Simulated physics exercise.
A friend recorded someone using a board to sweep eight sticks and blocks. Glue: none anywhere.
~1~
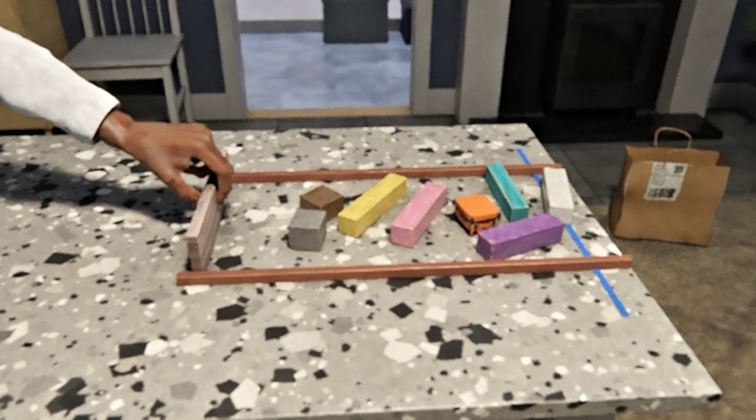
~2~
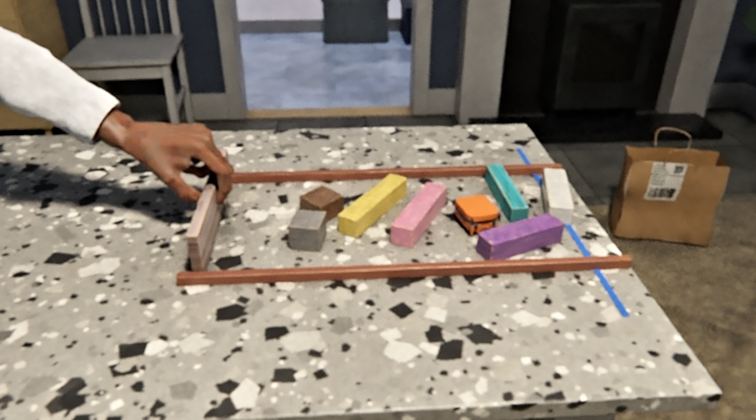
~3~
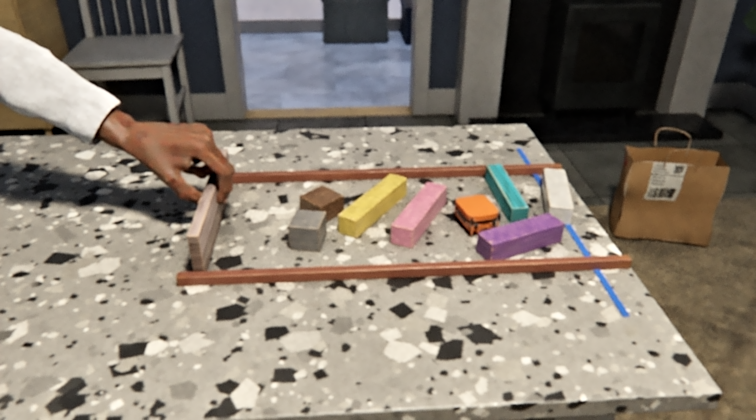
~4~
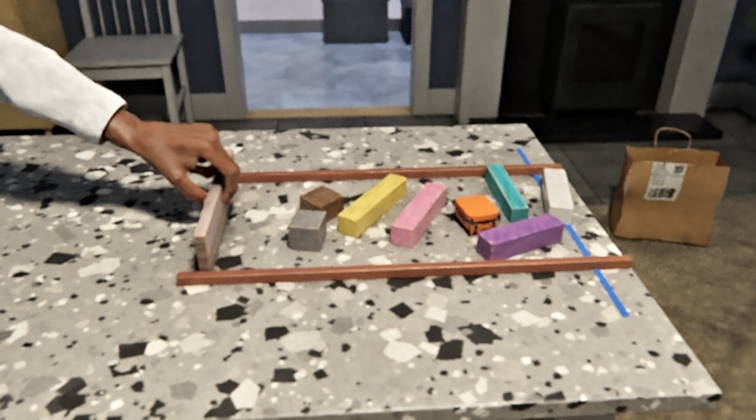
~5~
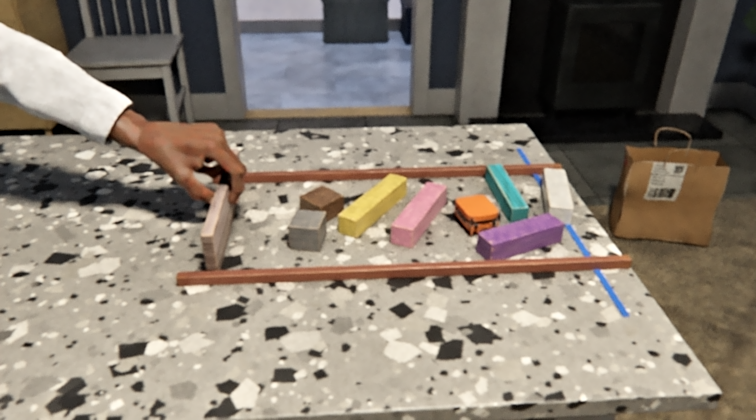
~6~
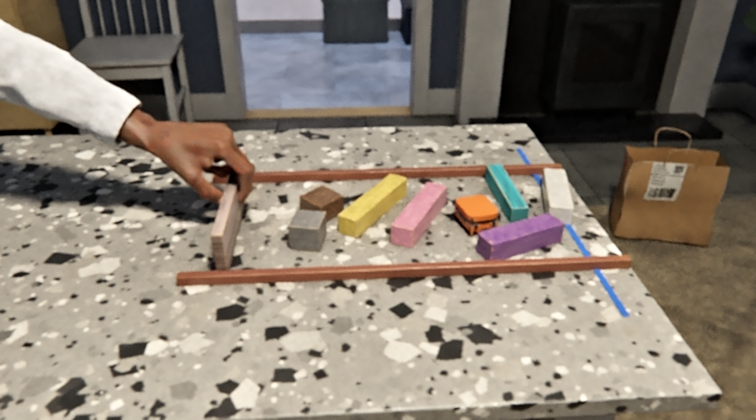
On a speckled tabletop, a hand holds an upright board between two reddish-brown rails, at first nearly still, then slides it slightly right toward colourful blocks and an orange case, which stay in place near a blue tape line.
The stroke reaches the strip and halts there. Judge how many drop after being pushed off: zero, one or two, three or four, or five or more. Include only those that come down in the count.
Number dropping: Five or more.
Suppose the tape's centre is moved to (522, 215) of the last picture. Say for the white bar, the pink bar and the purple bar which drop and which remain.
Here the white bar drops down while the pink bar remains in place and the purple bar remains in place.
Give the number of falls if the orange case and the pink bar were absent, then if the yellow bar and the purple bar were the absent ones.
Try 1: 4; try 2: 4.
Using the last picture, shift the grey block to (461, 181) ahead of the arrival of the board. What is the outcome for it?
Lab note: It does not drop.
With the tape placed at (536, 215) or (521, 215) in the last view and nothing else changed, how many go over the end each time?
Result, try by try: 4, 3.
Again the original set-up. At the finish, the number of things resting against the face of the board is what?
That would be 2 of them.
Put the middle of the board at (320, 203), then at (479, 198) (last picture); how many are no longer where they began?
I get 3 at the one place and 8 at the other.
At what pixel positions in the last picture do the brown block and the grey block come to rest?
The brown block finishes at (567, 191); the grey block finishes at (587, 219).
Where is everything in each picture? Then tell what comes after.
In the first frame, white bar (557, 195); turquoise stick (506, 192); purple bar (520, 237); board (212, 206); tape (561, 214).
In the second frame, turquoise stick (506, 193); grey block (308, 231).
In the third frame, purple bar (520, 237); yellow bar (375, 204).
In the fourth frame, white bar (556, 195); orange case (476, 216).
In the fifth frame, turquoise stick (506, 193); pink bar (420, 213).
In the sixth frame, white bar (556, 195); turquoise stick (506, 193); purple bar (520, 237); board (233, 205); tape (561, 214).
Soon after, none off yet; white bar at rest near (556, 195); turquoise stick at rest near (506, 193); purple bar at rest near (520, 237).
In the end, the number that fall off is five or more; gone, yellow bar, pink bar, orange case, purple bar, turquoise stick and white bar.
